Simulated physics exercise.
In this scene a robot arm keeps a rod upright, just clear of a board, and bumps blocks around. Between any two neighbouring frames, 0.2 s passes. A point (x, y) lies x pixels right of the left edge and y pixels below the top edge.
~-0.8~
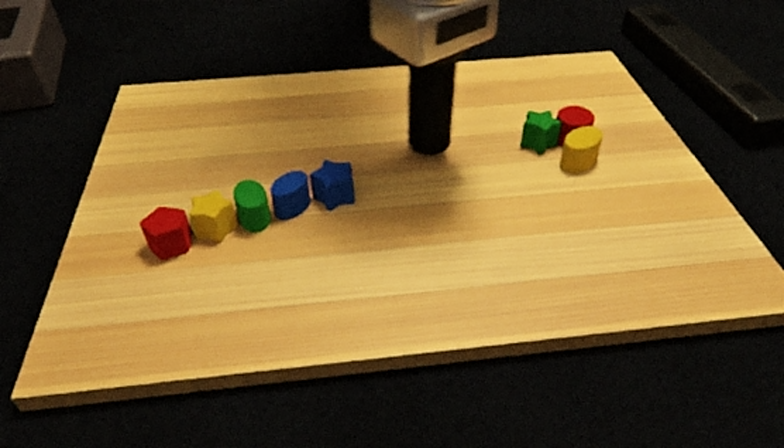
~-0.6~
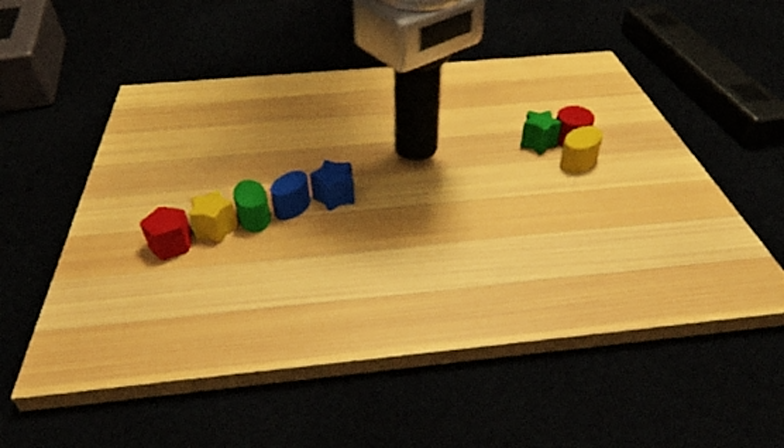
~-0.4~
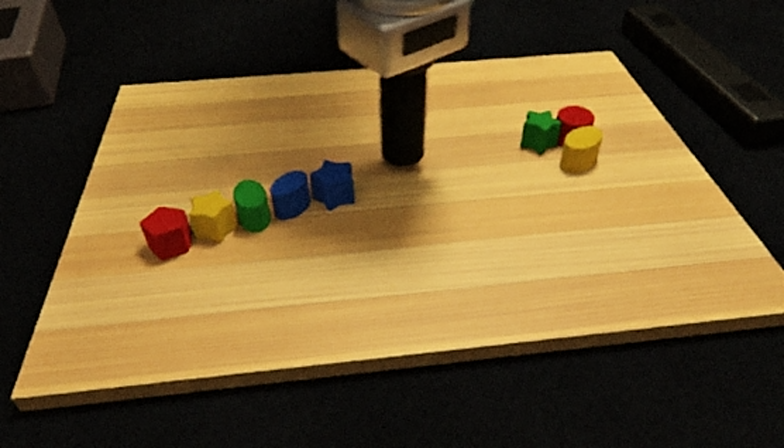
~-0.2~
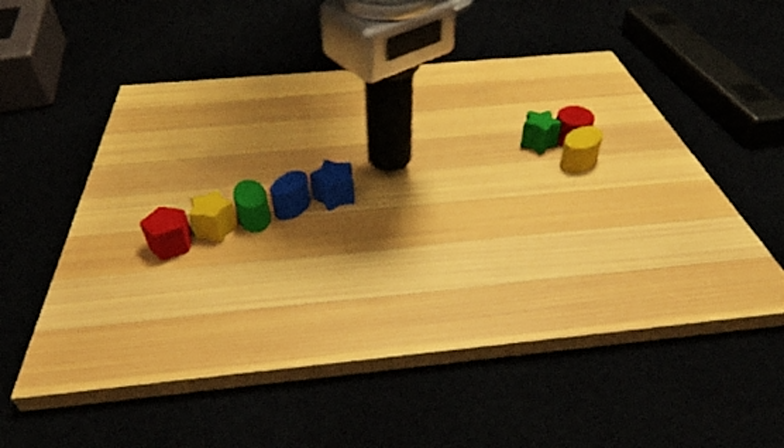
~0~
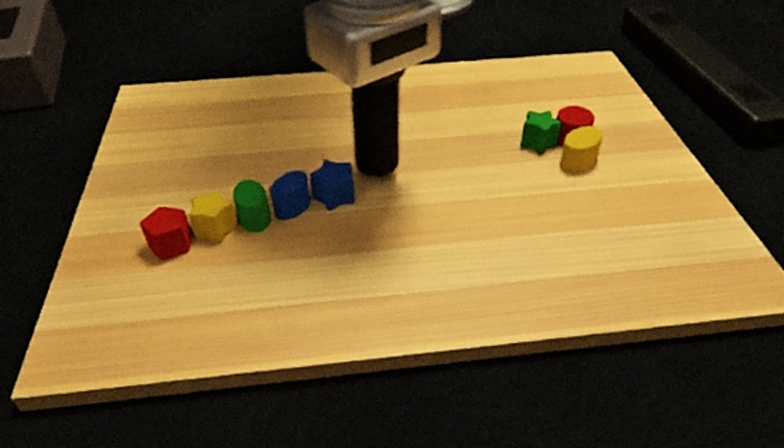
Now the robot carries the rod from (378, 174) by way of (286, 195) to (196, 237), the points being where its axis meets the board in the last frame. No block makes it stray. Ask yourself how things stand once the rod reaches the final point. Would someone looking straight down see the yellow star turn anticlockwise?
The answer is no.
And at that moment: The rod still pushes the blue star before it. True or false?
The claim does not hold.
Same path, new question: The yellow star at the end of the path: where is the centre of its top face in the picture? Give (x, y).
The middle of its upper face should be somewhere near (150, 234).
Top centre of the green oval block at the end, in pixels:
Roughly at (207, 236).
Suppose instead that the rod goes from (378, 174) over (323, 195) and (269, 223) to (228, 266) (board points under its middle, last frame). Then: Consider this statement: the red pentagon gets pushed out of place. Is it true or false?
True
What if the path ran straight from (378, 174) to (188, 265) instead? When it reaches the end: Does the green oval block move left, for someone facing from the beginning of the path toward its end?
No, I don't think so.
On the path given first. One third of the way, rod at (314, 176); red pentagon at (153, 220); yellow star at (196, 206), turned 15° clockwise; green oval block at (236, 202), turned 30° clockwise; blue star at (300, 187), turned 65° anticlockwise.
Two thirds of the way, rod at (253, 196); red pentagon at (152, 220), turned 15° anticlockwise; yellow star at (194, 209), turned 40° clockwise; green oval block at (228, 211); blue star at (266, 205), turned 115° anticlockwise.
At the end, rod at (193, 227); red pentagon at (109, 231); yellow star at (150, 234), turned 70° clockwise; green oval block at (207, 236), turned 90° anticlockwise; blue star at (260, 208), turned 135° anticlockwise.
